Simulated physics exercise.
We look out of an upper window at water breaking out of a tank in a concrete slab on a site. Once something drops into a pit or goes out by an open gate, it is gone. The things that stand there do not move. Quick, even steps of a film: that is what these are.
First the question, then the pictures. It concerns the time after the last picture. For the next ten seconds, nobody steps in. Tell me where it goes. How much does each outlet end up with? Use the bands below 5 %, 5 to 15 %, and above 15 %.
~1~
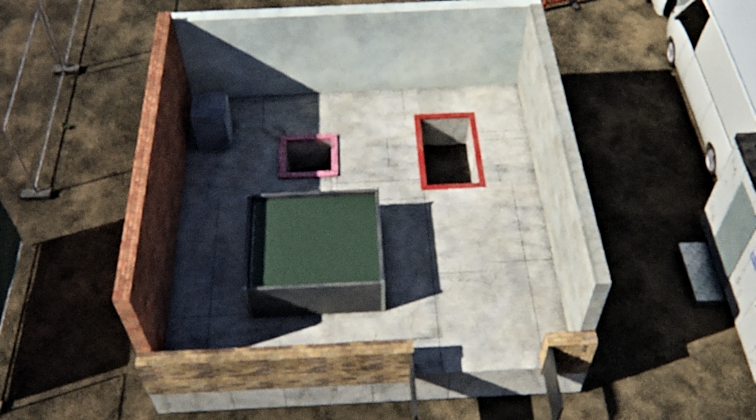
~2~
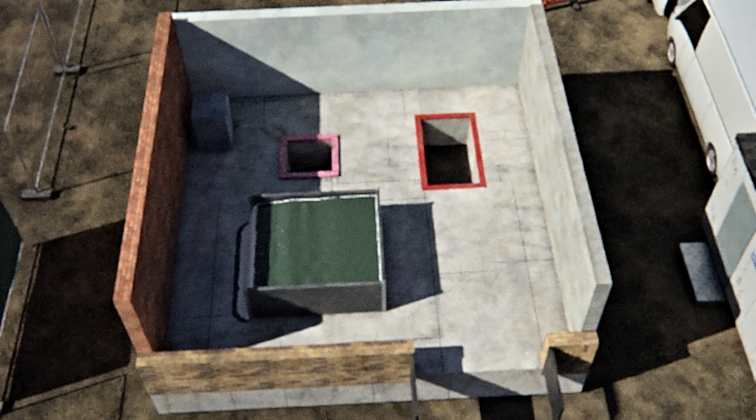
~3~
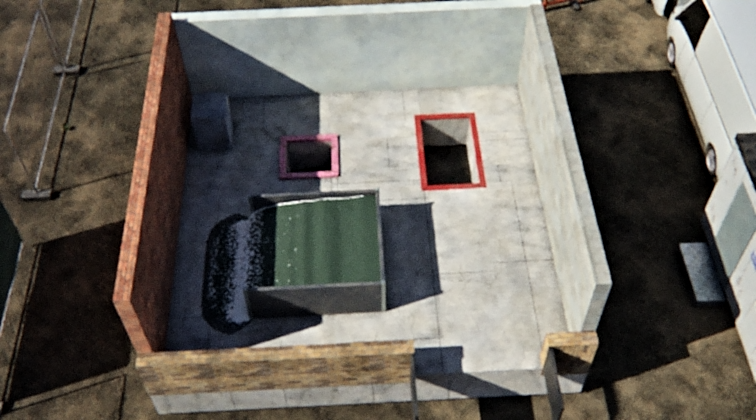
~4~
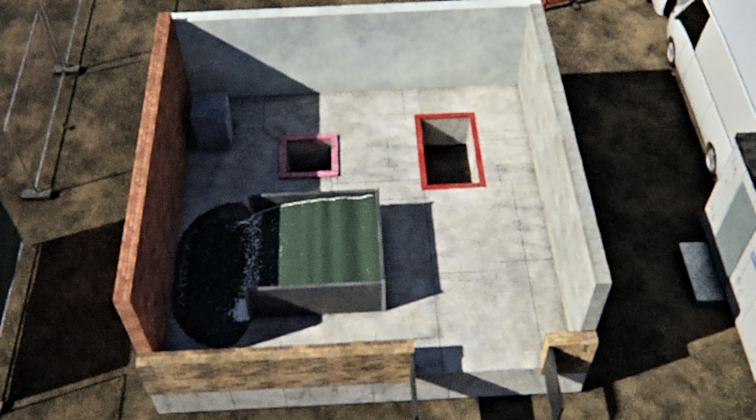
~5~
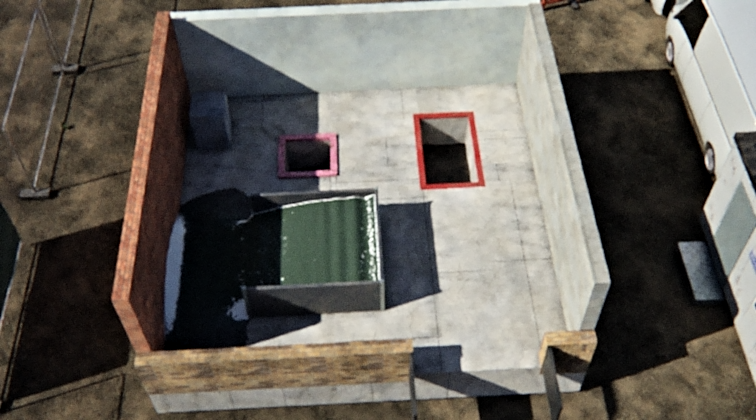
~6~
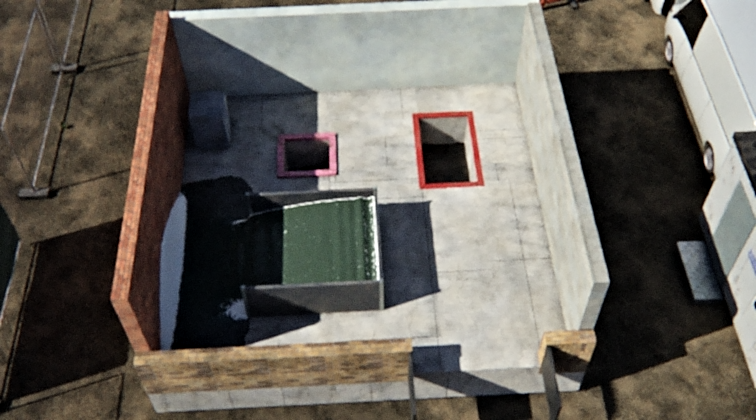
Once it settles, the gate ends up with 5 to 15 %, the red pit ends up with above 15 %, the pink pit ends up with 5 to 15 %.
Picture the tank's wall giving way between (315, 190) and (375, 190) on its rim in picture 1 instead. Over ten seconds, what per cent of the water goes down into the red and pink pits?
Red: 25 percent; pink: 20 percent.
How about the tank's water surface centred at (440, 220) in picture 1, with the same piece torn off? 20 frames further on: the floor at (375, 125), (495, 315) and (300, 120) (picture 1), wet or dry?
In that order: Clear, dry, covered.
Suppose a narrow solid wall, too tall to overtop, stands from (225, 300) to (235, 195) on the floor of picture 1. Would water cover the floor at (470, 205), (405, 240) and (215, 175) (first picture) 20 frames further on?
In the order you listed them: Unsoaked, unsoaked, soaked.
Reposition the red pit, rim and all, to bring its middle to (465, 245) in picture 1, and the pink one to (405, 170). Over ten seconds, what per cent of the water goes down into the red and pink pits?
The red pit receives 15 per cent and the pink pit 2 per cent.
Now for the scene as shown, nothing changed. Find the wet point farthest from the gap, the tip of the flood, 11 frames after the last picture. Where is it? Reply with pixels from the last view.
Somewhere around (192, 99).
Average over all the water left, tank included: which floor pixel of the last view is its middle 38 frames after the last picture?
Point: (327, 225).
A moment on, water covers 15 % of the floor; the gate 0 %, the red pit 0 %, the pink pit 0 %.
Next, water covers 30 % of the floor; the gate 0 %, the red pit 0 %, the pink pit 0 %.
Then, water covers 60 % of the floor; the gate 0 %, the red pit 0 %, the pink pit 4 %.
Later, water covers 85 % of the floor; the gate 4 %, the red pit 4 %, the pink pit 9 %.
In the end, water covers 100 % of the floor; the gate 8 %, the red pit 19 %, the pink pit 11 %.
